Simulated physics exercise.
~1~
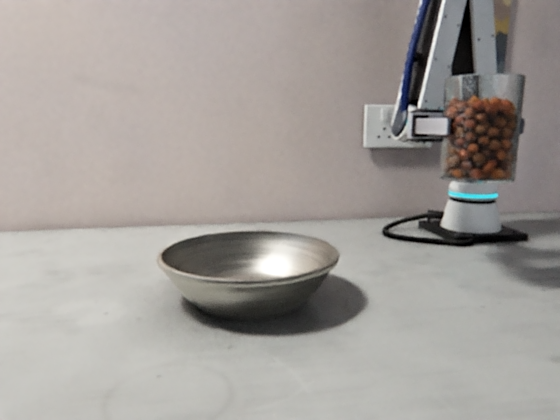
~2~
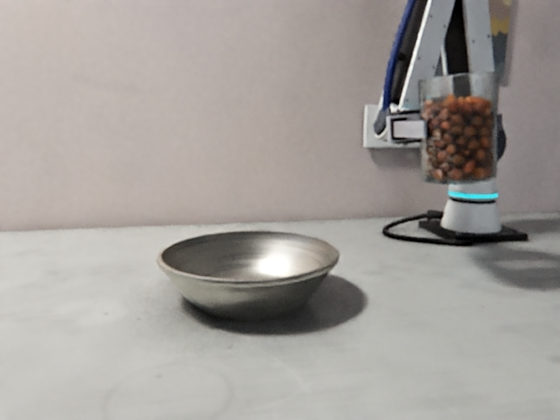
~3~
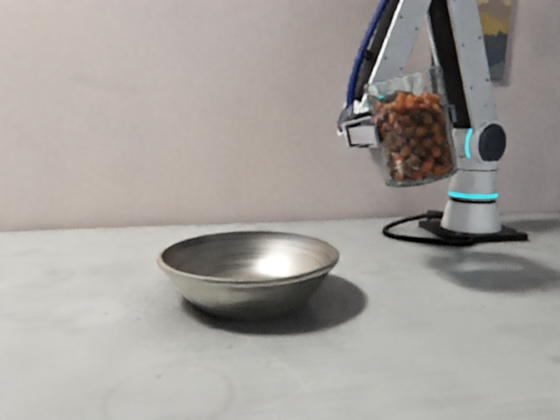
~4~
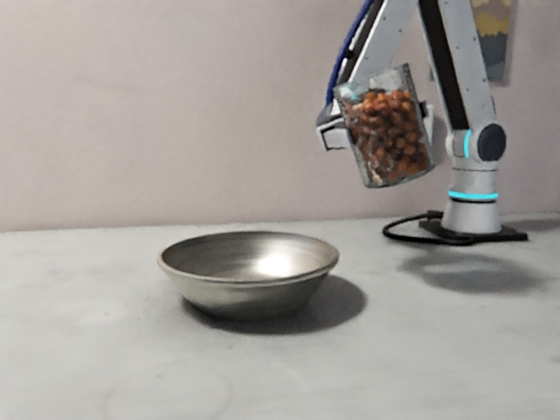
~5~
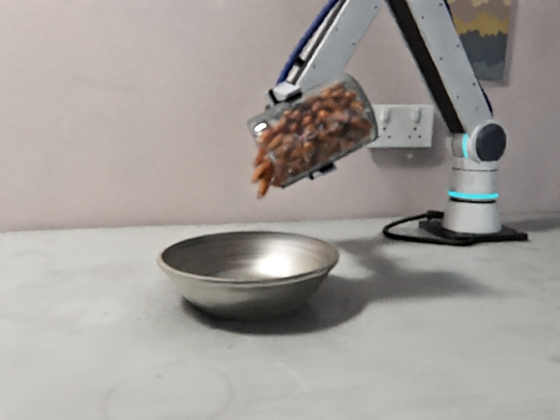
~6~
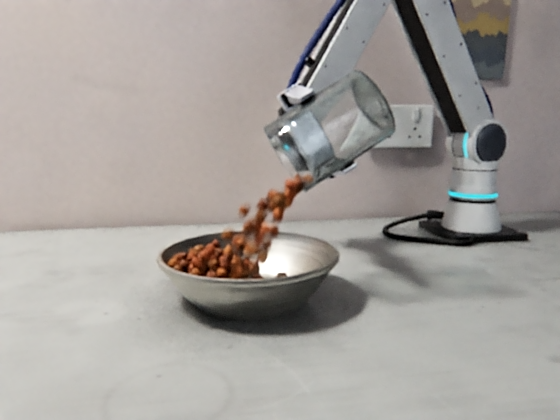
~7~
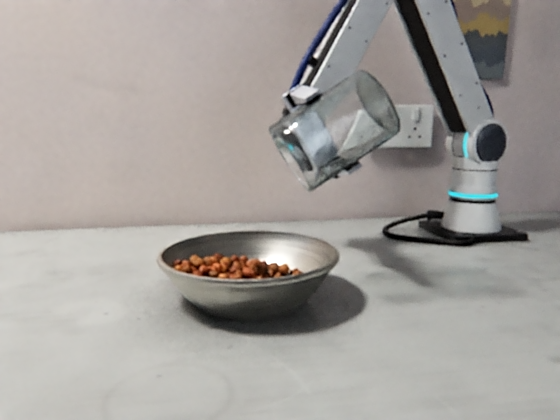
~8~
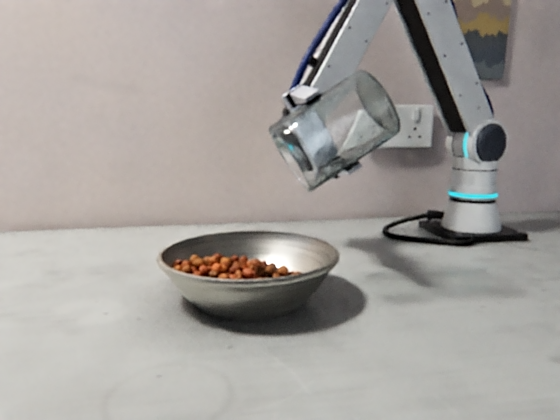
Robot arm carrying a clear beaker of hazelnuts leftward, tipping it and pouring them into a metal bowl, then holding the emptied beaker still.
